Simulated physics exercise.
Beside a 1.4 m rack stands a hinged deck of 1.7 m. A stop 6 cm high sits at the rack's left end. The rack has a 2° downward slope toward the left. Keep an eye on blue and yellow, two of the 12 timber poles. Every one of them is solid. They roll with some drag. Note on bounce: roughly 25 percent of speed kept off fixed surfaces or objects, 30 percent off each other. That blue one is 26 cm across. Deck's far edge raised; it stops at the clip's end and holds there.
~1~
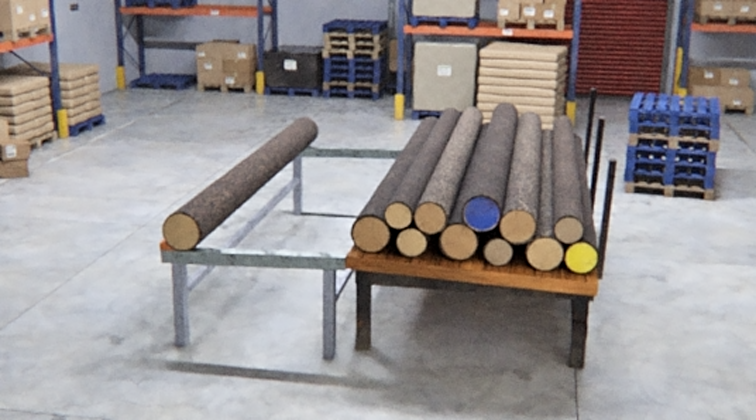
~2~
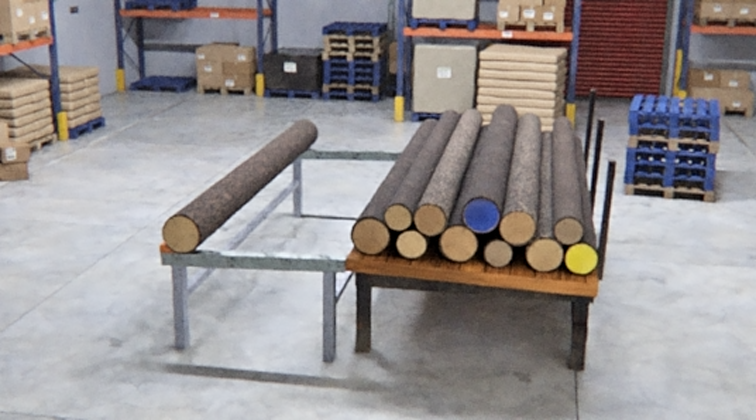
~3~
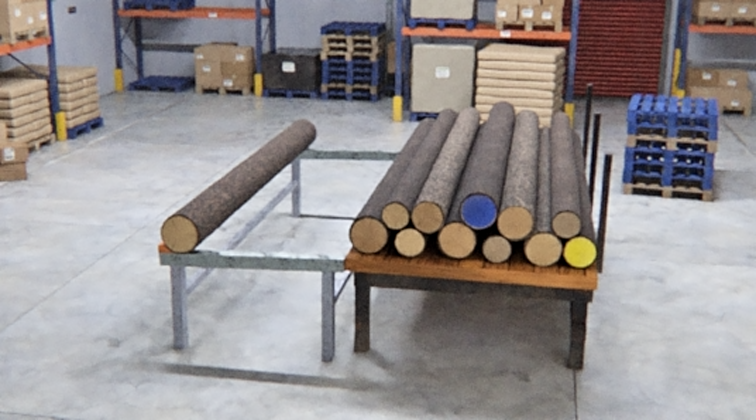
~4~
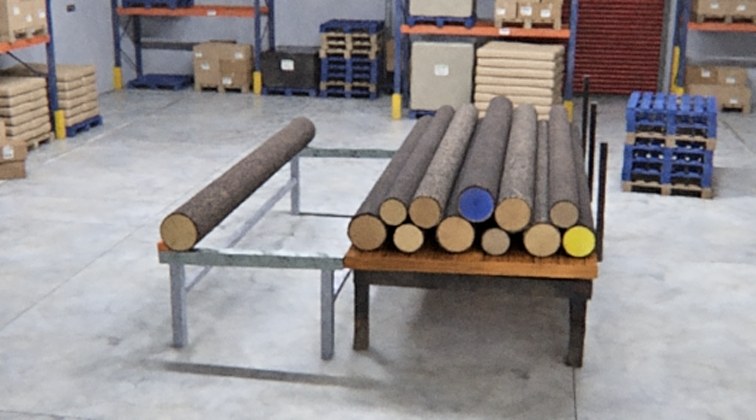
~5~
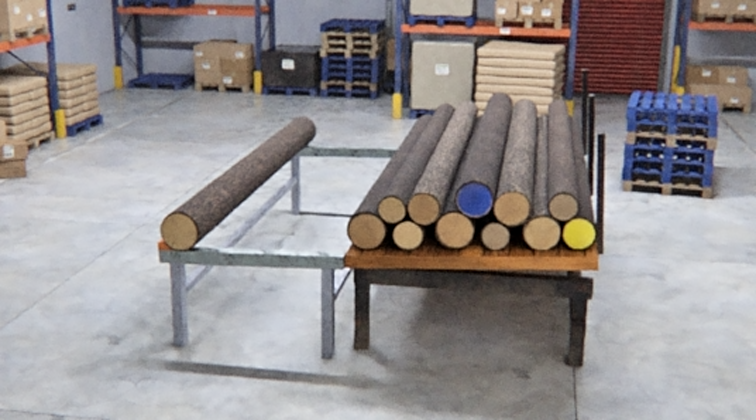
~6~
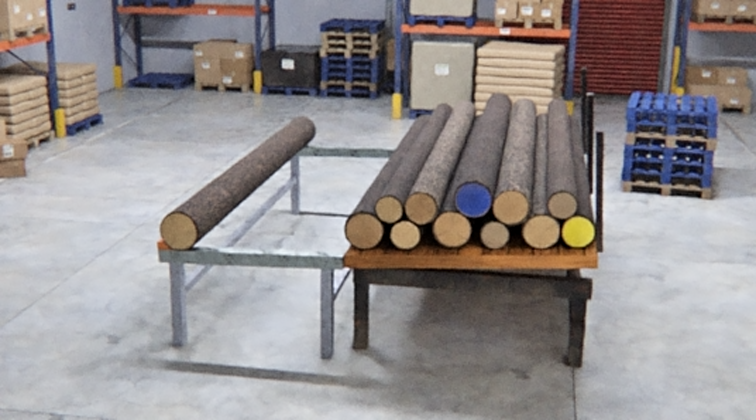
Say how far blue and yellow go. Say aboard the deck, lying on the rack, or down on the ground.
For blue: Aboard the deck. For yellow: Aboard the deck.
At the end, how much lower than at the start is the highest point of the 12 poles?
The top drops by around 0 cm.
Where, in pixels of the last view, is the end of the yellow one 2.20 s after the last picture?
I'd put it somewhere around (545, 234) in that view.
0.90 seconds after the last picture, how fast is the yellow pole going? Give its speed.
Estimated speed near 0.1 m/s.
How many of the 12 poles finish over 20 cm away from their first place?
The count is 11.
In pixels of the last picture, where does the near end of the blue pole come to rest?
In the last picture it sits near (362, 232).
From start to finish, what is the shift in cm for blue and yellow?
For blue it's 80, and for yellow it's 70.
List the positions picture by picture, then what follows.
The first frame shows blue (482, 213), yellow (582, 259); deck tilted 2° back; stop top at (161, 244).
The second frame shows blue (481, 215), yellow (582, 260); deck tilted 2° back.
The third frame shows blue (479, 211), yellow (580, 254); deck tilted 1° back.
The fourth frame shows blue (476, 204), yellow (579, 243); deck tilted 2° to the rack.
The fifth frame shows blue (475, 199), yellow (579, 235); deck tilted 3° to the rack.
The sixth frame shows blue (473, 199), yellow (579, 233); deck tilted 4° to the rack.
Then, 0.9 s past the sixth picture, blue is up on others, 80 cm from the hinge, rolling left; yellow is on the deck, 155 cm from the hinge; 0 of 12 over the stop.
Then, 2.2 s past the sixth picture, blue is on the deck, 25 cm from the hinge, rolling left; yellow is on the deck, 135 cm from the hinge, rolling left; 0 of 12 over the stop.
Finally (3.6 s after the last picture), blue is on the deck, 10 cm from the hinge; yellow is on the deck, 90 cm from the hinge; 0 of 12 over the stop.
